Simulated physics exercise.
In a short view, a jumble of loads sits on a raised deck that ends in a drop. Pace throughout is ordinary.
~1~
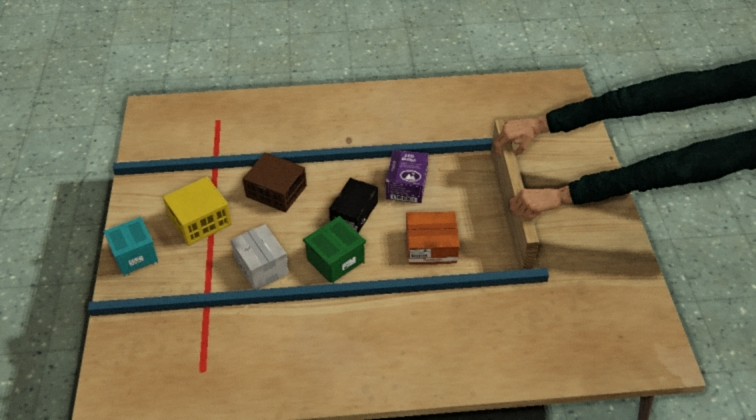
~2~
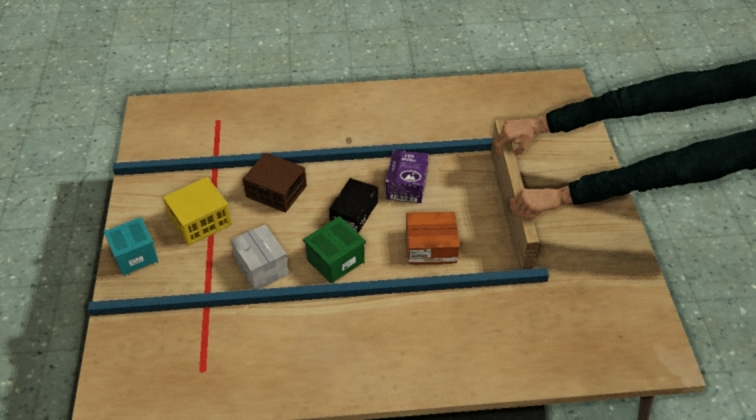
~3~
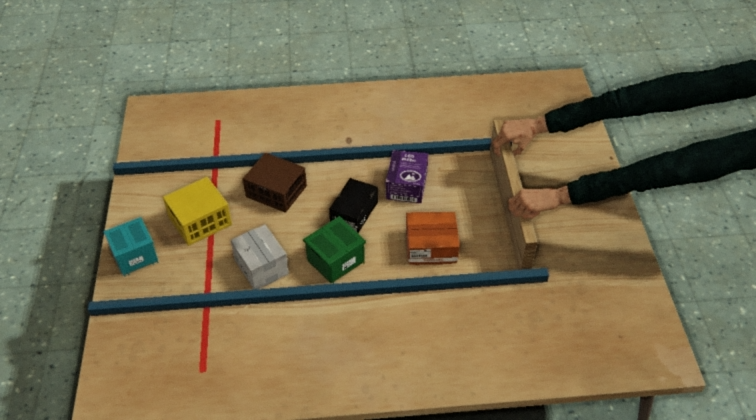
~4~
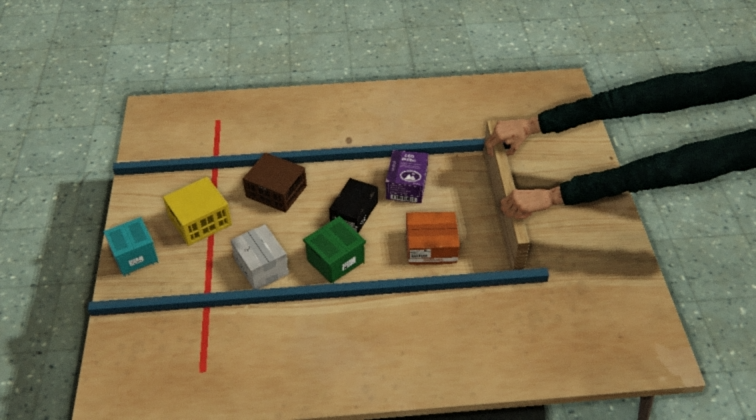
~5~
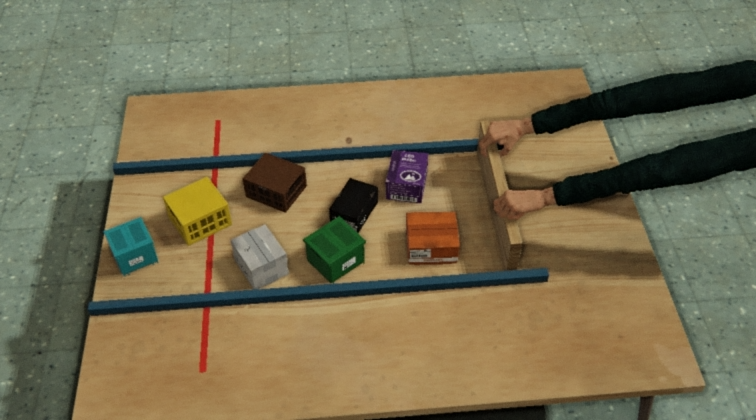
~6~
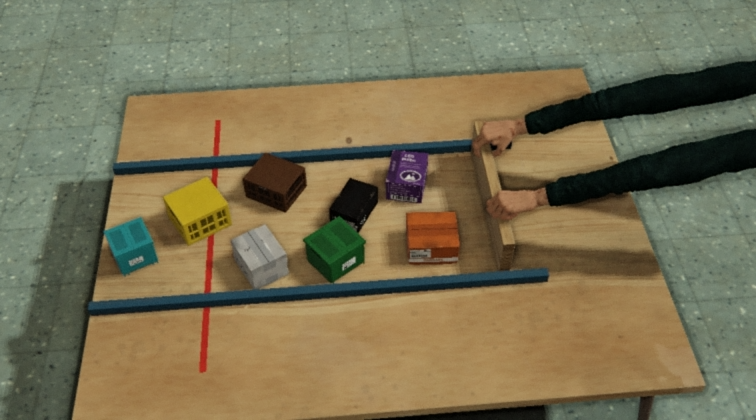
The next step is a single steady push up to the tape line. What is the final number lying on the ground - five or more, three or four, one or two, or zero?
Watching this, the number dropping off is one to two.
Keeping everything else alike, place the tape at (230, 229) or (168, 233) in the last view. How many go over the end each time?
The ground gets 1 in the first try and 4 in the second.
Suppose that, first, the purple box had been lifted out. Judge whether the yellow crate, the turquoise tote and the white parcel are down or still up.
The yellow crate is still up, the turquoise tote goes down and the white parcel goes down.
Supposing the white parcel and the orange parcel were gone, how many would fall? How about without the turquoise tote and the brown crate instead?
Taking the two tries in turn, it comes to 0 and 1.
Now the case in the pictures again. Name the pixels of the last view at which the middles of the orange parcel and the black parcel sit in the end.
Reading them off: First (182, 258); then (154, 223).
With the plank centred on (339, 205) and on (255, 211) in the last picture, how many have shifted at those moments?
At that stage 6; at the next, 8.
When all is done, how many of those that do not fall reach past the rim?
1 in all.
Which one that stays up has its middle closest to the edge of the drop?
It is the yellow crate.
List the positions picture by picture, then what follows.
In the first picture, turquoise tote (132, 247); yellow crate (198, 211); white parcel (260, 257); plank (513, 193); tape (211, 230).
In the second picture, yellow crate (198, 211); black parcel (354, 206).
In the third picture, white parcel (260, 257); plank (511, 193).
In the fourth picture, turquoise tote (132, 247); brown crate (275, 182).
In the fifth picture, yellow crate (198, 211); green tote (335, 251).
In the sixth picture, turquoise tote (132, 247); yellow crate (198, 211); white parcel (260, 257); plank (491, 195); tape (211, 230).
A little later, none off yet; turquoise tote at rest near (132, 247); yellow crate at rest near (198, 211); white parcel shifted a little near (254, 258).
When it is over, the number that fall off is one or two; down, white parcel and turquoise tote.
